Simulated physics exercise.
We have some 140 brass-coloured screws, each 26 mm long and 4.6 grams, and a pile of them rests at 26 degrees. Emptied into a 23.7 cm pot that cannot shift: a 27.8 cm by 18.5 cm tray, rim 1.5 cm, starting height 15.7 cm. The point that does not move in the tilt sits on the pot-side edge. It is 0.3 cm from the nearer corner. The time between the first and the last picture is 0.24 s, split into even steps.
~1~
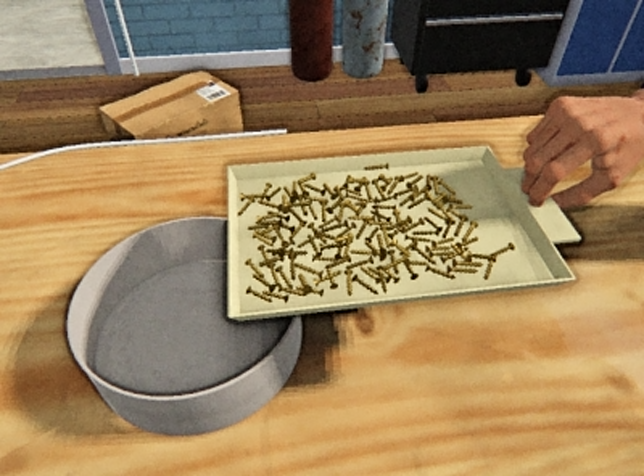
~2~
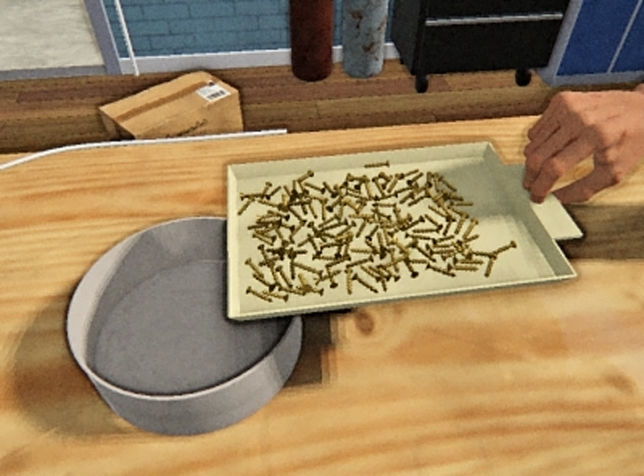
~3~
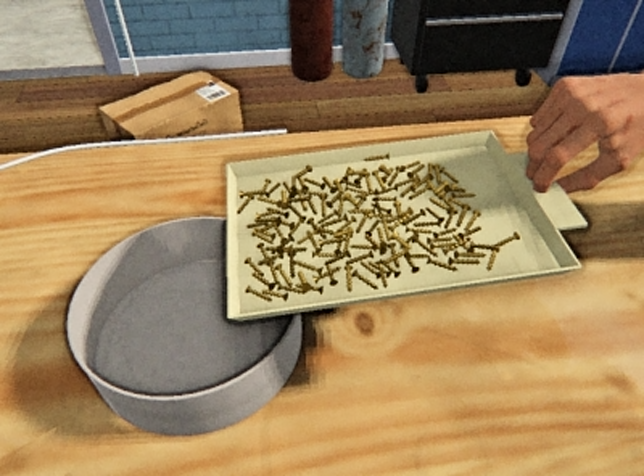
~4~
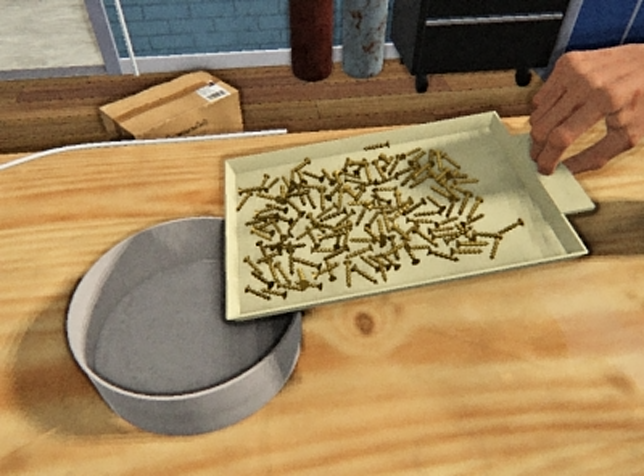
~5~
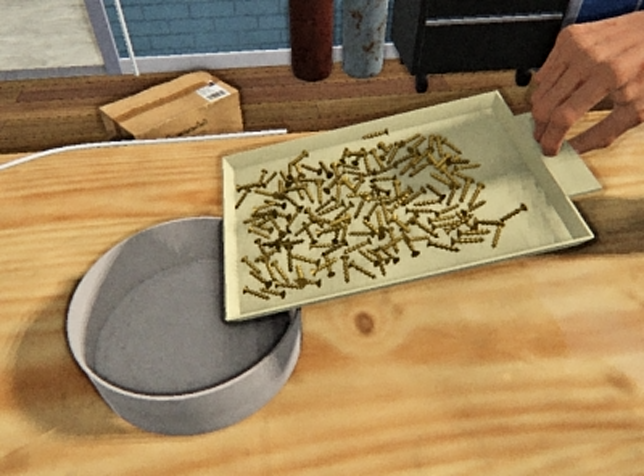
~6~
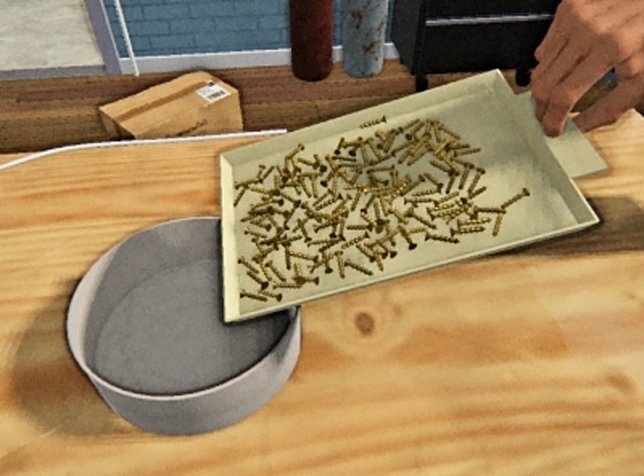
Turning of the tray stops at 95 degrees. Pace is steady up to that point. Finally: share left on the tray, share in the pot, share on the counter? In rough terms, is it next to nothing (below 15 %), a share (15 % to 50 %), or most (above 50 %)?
Outcome: Tray: Minor; pot: Major; counter: Middling.
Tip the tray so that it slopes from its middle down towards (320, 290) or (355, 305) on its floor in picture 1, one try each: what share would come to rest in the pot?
Approximately 20 percent, then 0 percent.
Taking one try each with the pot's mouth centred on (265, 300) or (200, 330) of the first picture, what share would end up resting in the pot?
Estimates: 65 in a hundred and 100 in a hundred.
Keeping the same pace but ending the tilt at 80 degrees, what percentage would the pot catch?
Then about 75 per cent.
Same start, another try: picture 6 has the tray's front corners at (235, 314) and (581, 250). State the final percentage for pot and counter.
That works out as pot 0 and counter 100.
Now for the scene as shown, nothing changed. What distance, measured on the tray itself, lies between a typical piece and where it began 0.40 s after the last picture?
About 10 cm.
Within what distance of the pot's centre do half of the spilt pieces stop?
About 16 centimetres.
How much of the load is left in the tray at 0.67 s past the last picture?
It's roughly 15 percent.
Then, 0.40 s after the last picture, tilt 54 degrees; the tray holds 95 %, the pot 0 %.
Then, 0.67 s after the last picture, tilt 80 degrees; the tray holds 15 %, the pot 45 %.
Then, 1.04 s after the last picture, tilt 95 degrees; the tray holds 0 %, the pot 75 %.
In the end, tray 0 %, pot 75 %, counter 25 %.
